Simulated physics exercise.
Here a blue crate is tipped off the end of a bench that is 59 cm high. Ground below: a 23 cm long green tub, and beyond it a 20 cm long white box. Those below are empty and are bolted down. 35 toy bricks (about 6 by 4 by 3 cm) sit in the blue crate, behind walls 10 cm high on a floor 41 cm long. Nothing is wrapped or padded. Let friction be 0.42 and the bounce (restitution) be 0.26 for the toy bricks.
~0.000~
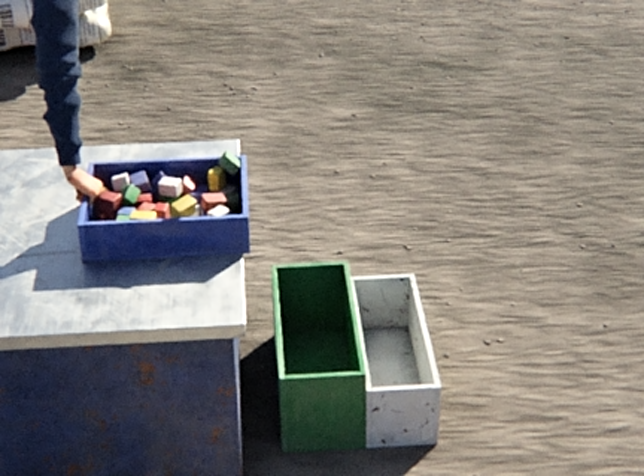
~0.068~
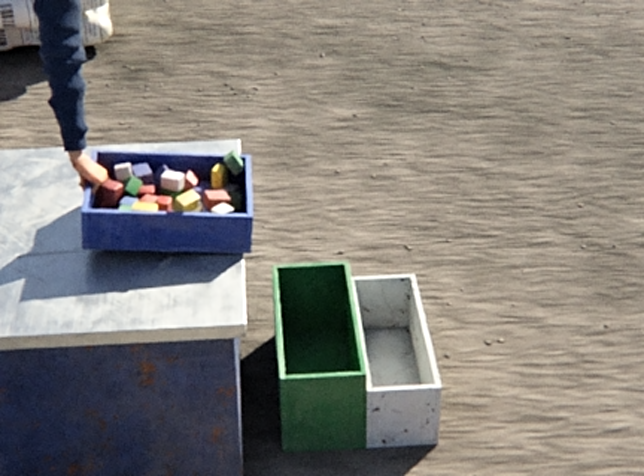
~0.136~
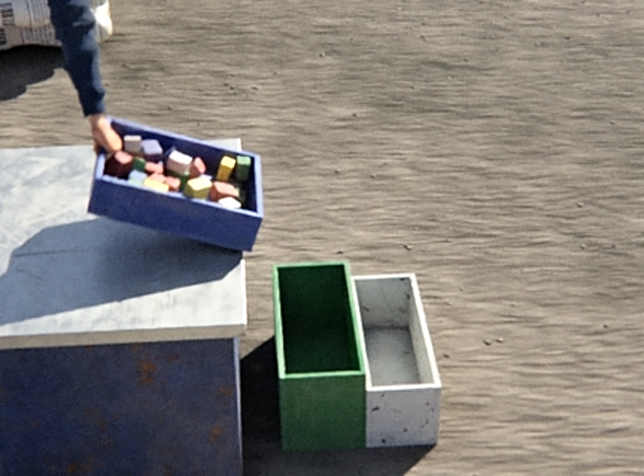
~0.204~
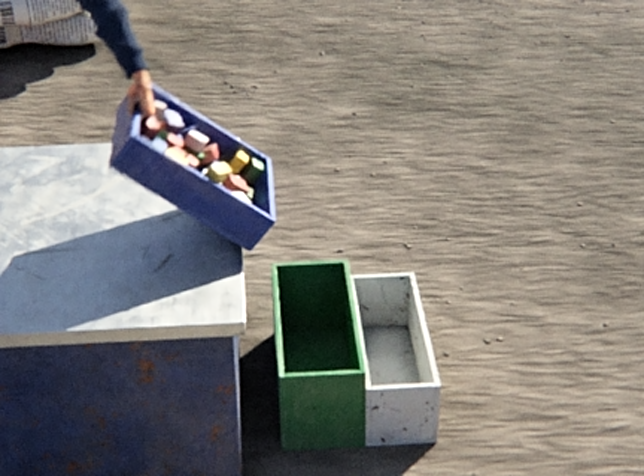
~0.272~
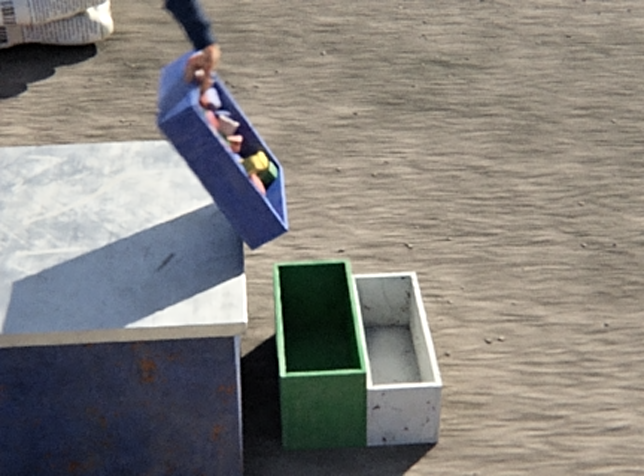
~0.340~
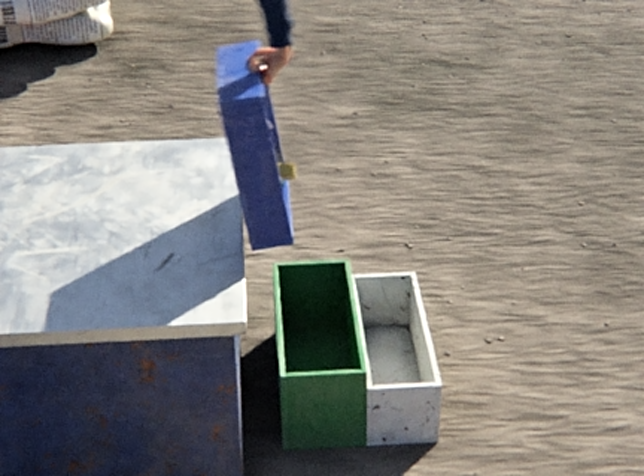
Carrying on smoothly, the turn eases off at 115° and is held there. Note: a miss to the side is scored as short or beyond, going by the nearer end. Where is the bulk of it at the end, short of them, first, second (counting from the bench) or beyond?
The bulk is past.
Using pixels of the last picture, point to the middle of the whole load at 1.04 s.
The middle lies close to (414, 369).
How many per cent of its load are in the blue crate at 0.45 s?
Roughly 75 percent.
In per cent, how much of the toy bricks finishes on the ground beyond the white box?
That comes to around 50 per cent.
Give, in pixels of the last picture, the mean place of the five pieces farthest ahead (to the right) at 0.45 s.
Mean position approx. (341, 135).
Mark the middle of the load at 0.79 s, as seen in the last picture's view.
Centre: Approx. (413, 369).
After 0.45 s, tilt 108°; 27 still in the blue crate and 8 in the air.
After 0.59 s, tilt 115°; 6 still in the blue crate and 29 in the air.
After 0.79 s, tilt 115°; 3 in the green tub, 8 in the white box, 17 on the ground beyond the white box and 7 in the air.
When it is over (at 1.04 s), 8 in the green tub, 10 in the white box and 17 on the ground beyond the white box.
